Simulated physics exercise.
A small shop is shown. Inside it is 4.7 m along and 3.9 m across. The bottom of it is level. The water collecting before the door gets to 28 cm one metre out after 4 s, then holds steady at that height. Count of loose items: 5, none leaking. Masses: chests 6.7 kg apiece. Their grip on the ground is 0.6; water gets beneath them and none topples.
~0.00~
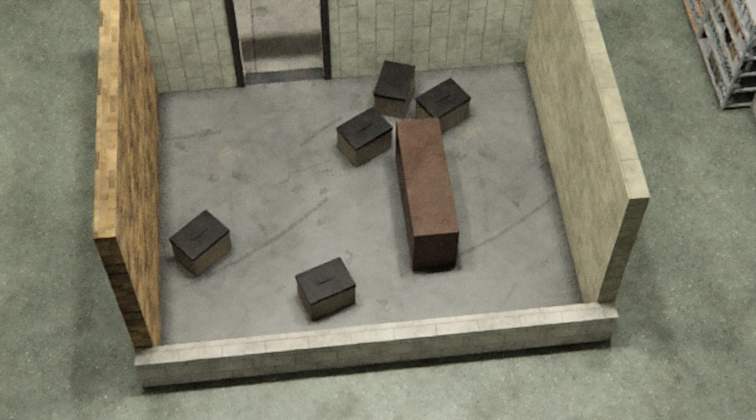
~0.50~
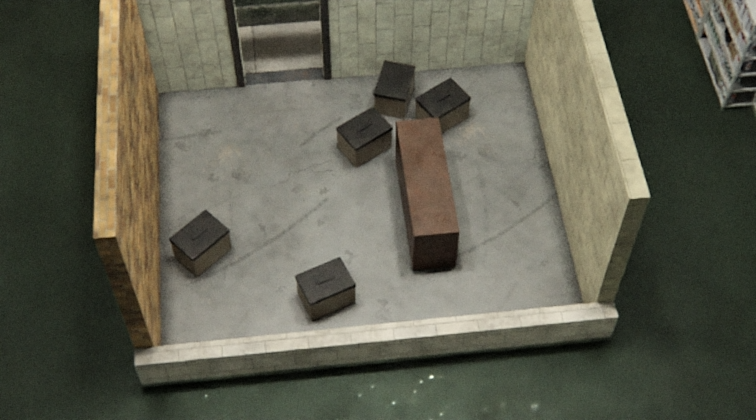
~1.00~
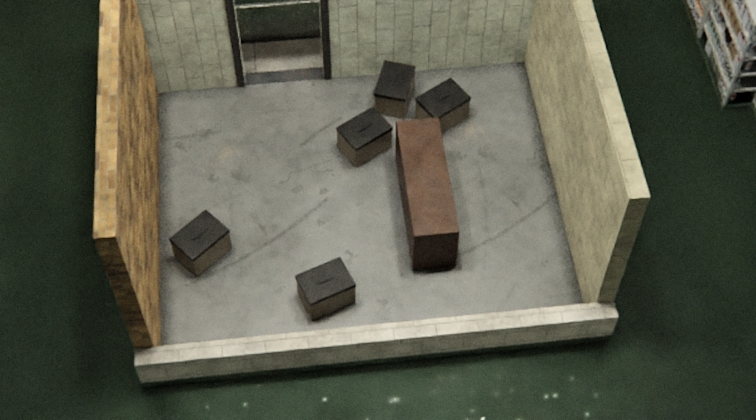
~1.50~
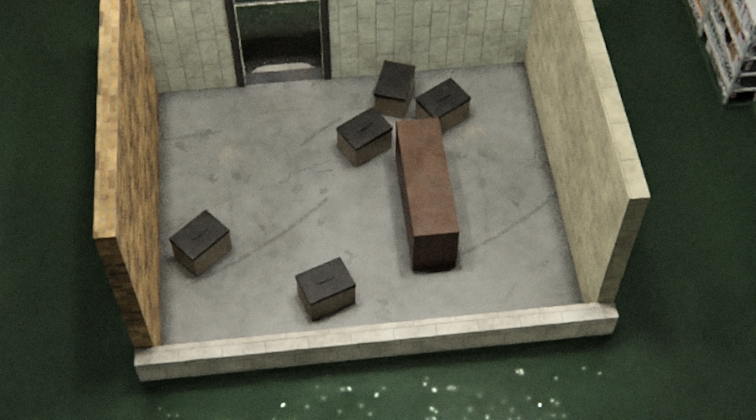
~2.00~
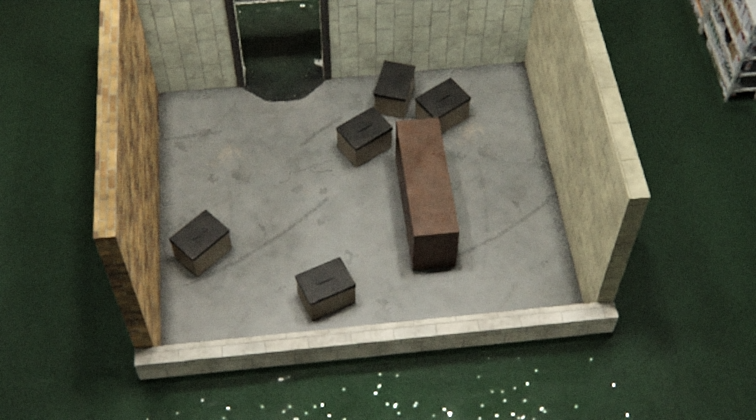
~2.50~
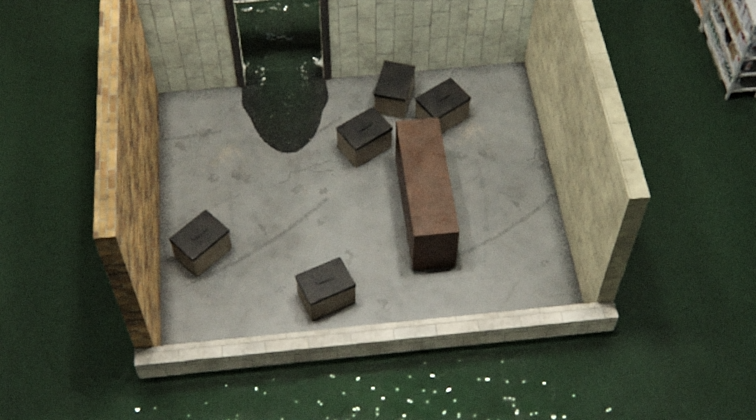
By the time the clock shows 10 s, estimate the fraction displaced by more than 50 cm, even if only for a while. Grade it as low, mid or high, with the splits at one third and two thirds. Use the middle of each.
Grade: Mid, one to two thirds.
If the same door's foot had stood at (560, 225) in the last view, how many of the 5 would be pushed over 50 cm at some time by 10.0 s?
Then the count would be 4.
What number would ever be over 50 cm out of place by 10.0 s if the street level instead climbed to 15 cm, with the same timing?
So the tally would be 3.
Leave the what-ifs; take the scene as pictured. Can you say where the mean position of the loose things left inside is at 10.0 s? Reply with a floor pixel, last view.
The centre sits near (394, 213).
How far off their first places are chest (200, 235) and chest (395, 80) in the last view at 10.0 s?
In turn: 80 cm, 0 cm.
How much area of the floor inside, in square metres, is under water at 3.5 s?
About 4.5 m2 is covered.
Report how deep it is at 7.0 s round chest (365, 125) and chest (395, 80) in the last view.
Close to 11 and 2 centimetres.
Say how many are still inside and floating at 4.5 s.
Total: 1.
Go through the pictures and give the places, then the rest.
The first frame shows a chest at (325, 280) rests on the ground; a chest at (395, 79), on the bottom; 0.0 m2 under water; 0 of 5 have shifted.
The second frame shows a chest at (325, 280) rests on the ground; a chest at (395, 79) rests on the ground; water covers 0.0 m2; 0 of 5 have shifted.
The third frame shows a chest at (325, 280) rests on the ground; a chest at (395, 79) rests on the ground; 0.0 m2 under water; 0 of 5 have shifted.
The fourth frame shows a chest at (325, 280), on the bottom; a chest at (395, 79) rests on the ground; 0.0 m2 under water; 0 of 5 have shifted.
The fifth frame shows a chest at (325, 280) rests on the ground; a chest at (395, 79) rests on the ground; water covers 0.2 m2; 0 of 5 have shifted.
The sixth frame shows a chest at (325, 280) rests on the ground; a chest at (395, 79) rests on the ground; water covers 0.8 m2; 0 of 5 have shifted.
After 3.5 s 0 of 5 are over 50 cm from their spots; 0 afloat.
After 4.5 s 0 of 5 are over 50 cm from their spots; 1 afloat.
After 7.0 s 2 of 5 are over 50 cm from their spots; 3 afloat.
After 10.0 s 3 of 5 are over 50 cm from their spots, and 3 have been at some point; 2 afloat.
